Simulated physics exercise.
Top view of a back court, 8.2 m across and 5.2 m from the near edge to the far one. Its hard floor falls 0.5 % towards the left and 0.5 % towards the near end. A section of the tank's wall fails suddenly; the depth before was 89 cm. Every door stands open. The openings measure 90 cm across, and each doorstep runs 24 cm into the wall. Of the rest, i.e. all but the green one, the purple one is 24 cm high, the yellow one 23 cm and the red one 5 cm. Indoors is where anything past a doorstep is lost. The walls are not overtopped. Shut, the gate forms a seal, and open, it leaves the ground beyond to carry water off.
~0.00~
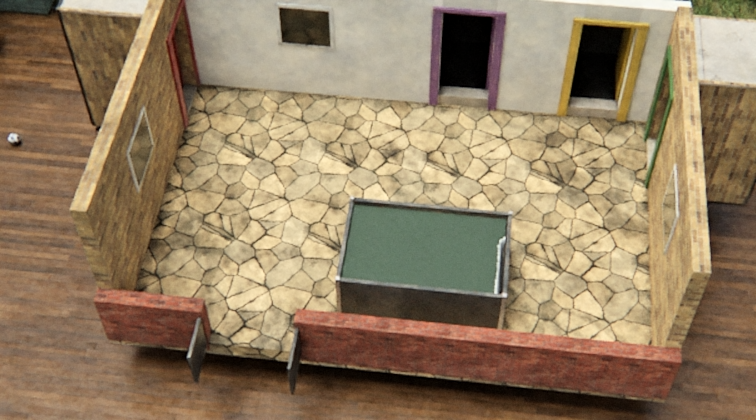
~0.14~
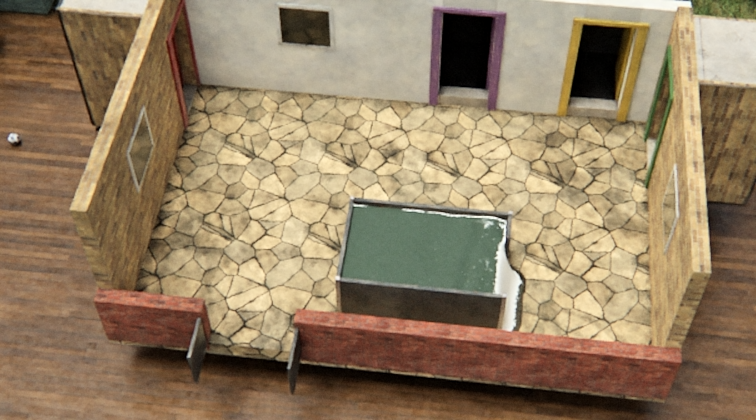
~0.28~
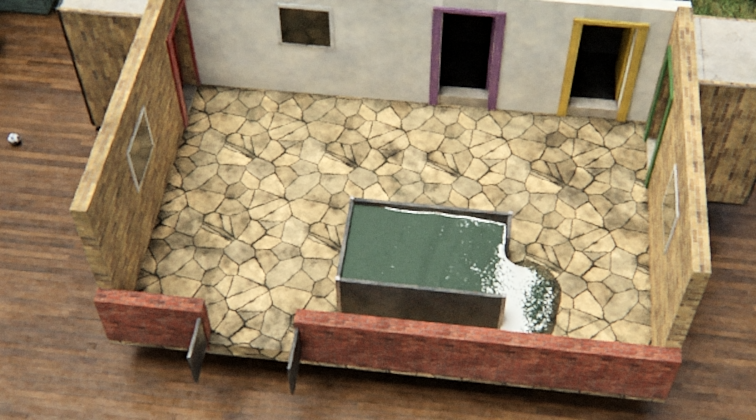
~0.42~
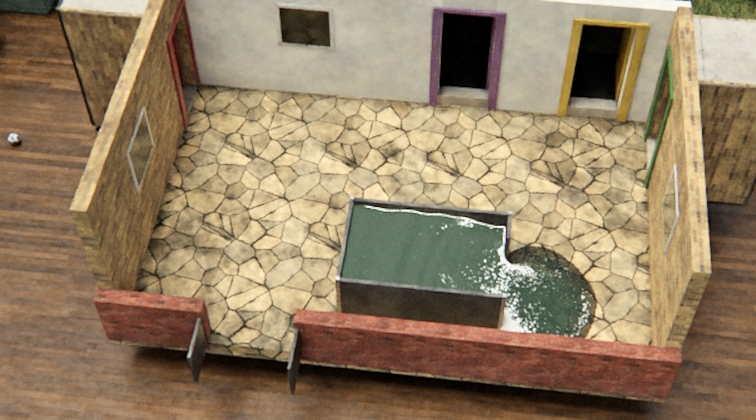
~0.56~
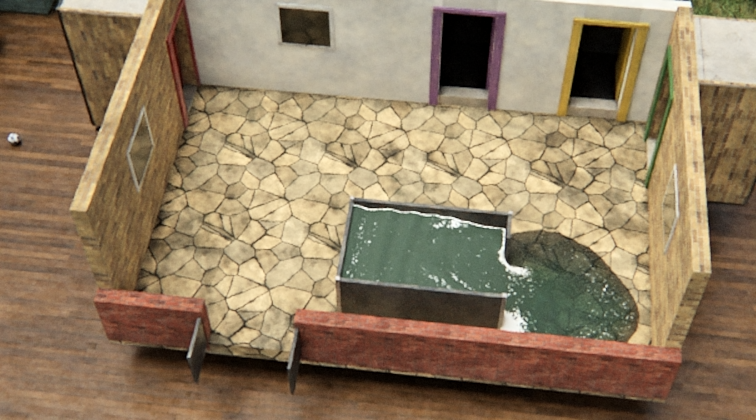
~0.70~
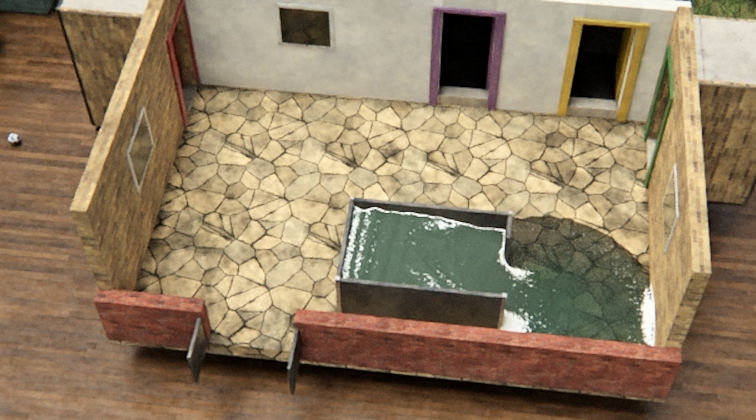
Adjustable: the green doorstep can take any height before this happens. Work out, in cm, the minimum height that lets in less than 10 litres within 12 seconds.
I would say 20 cm.
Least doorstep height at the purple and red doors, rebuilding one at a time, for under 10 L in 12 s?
You'd want some 9.0 cm at purple and some 14.5 cm at red.
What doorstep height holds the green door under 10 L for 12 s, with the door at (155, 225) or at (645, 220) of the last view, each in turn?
In turn: About 10.5 cm, about 18 cm.
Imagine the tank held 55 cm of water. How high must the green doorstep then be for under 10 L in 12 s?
Roughly 10.5 centimetres.
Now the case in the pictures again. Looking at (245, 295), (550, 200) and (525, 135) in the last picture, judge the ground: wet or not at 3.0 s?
In the order asked: Untouched, soaked, soaked.
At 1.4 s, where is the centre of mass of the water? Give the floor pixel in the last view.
Around (484, 293).
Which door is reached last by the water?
That would be the red door.
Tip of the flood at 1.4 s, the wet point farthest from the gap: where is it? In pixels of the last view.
In the last picture, around (643, 182).
After 1.4 s water covers 15 % of the floor, deepest (64 cm) near (647, 364); it has not reached the green door.
After 3.0 s water covers 35 % of the floor, deepest (37 cm) near (647, 344); 11 cm at the green door, 0 litres in over its 10 cm doorstep.
After 12.0 s water covers 100 % of the floor, deepest (14 cm) near (126, 320); 6 cm at the green door, 87 litres in over its 10 cm doorstep.
At the green door as built, the water arrived by 1.6 s and peaked near 17 cm at 6.6 s.
With a doorstep of 17 cm, 20 litres would have come in within the 12 s; with 23 cm, 3 litres. So under 10 litres takes about 20 cm.
